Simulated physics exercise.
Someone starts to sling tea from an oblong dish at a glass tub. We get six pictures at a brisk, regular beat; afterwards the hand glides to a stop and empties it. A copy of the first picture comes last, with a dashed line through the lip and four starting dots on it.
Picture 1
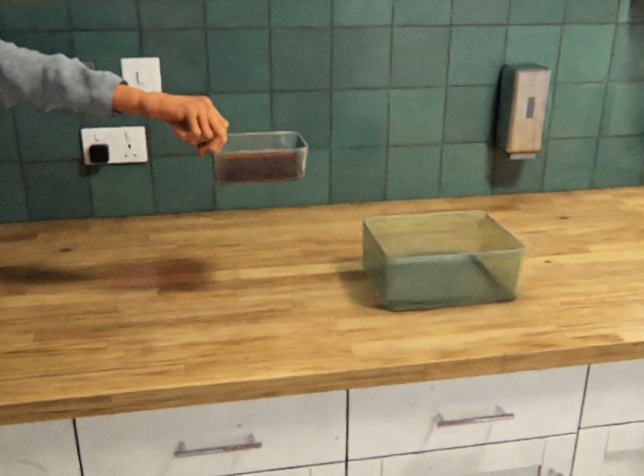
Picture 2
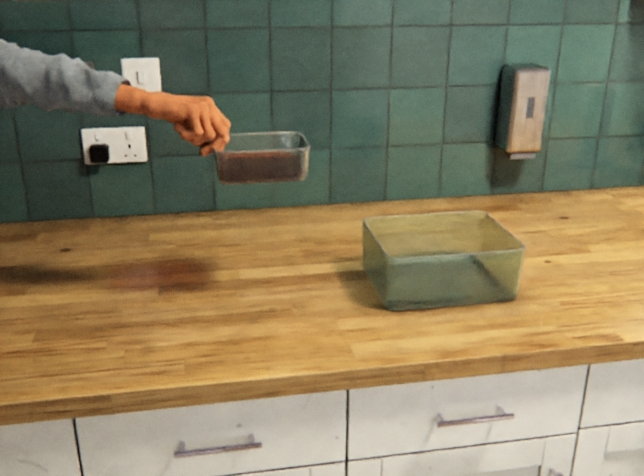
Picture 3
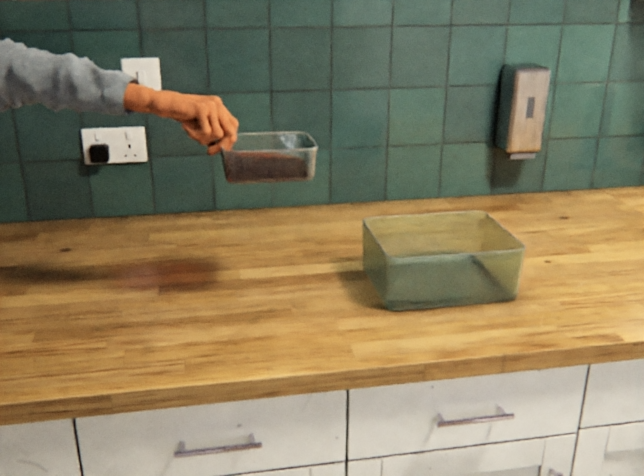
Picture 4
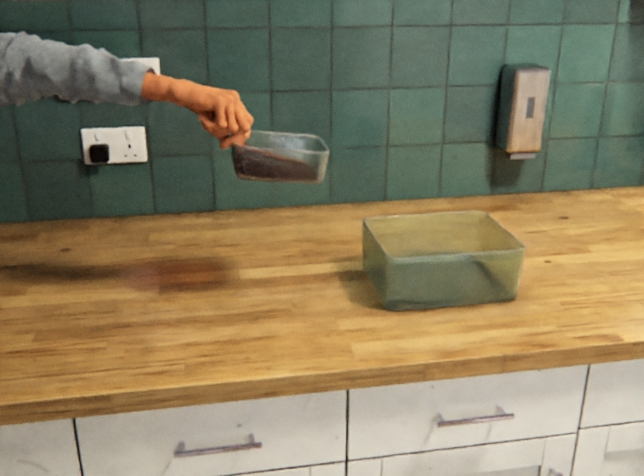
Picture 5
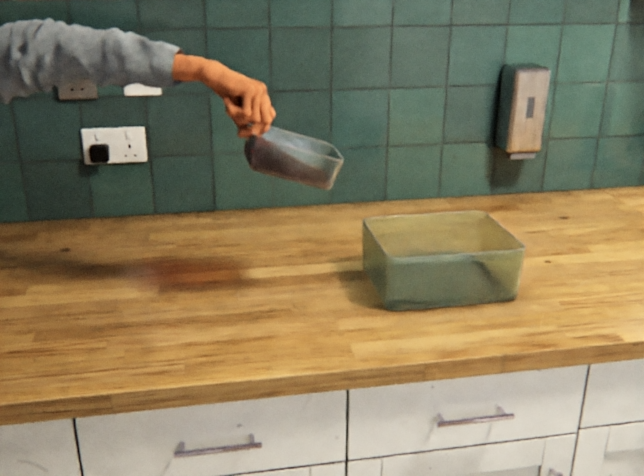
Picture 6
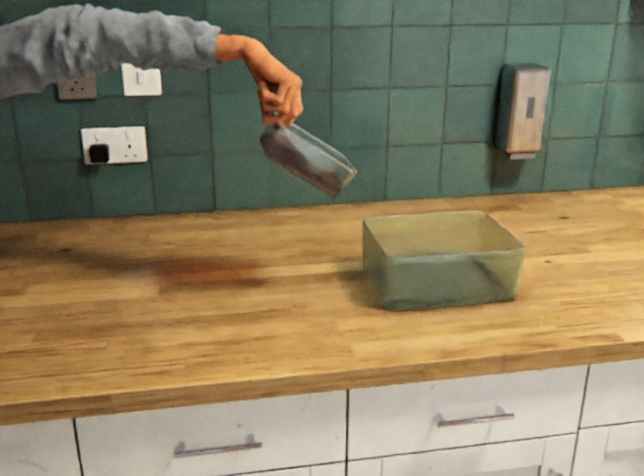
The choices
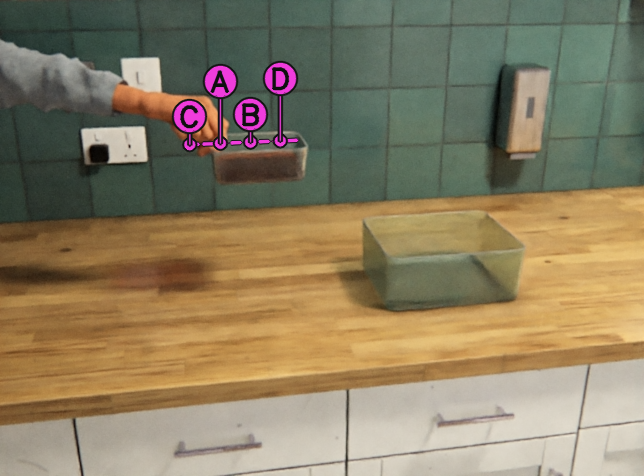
To begin with, a hand holds a small oblong dish of dark reddish-brown liquid level above a wooden counter, left of a glass tub. The hand drifts slightly right, then lifts and tilts the dish increasingly steeply, its right end dipping toward the counter while the tub stays still.
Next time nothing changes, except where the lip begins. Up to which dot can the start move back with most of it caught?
The limit is B.
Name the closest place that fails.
That is place A.
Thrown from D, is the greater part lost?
No, not at all.
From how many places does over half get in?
Two of them.
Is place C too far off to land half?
Yes, it does.
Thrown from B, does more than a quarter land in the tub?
Yes, it does.
In magenta, A at (220, 143); B at (250, 142); C at (189, 144); D at (280, 140).
With A, about 28 % lands in the tub, 68 % falls short and 5 % goes beside or beyond.
With B, about 74 % lands in the tub, 19 % falls short and 8 % goes beside or beyond.
With C, about 0 % lands in the tub, 97 % falls short and 3 % goes beside or beyond.
With D, about 77 % lands in the tub, 15 % falls short and 8 % goes beside or beyond.
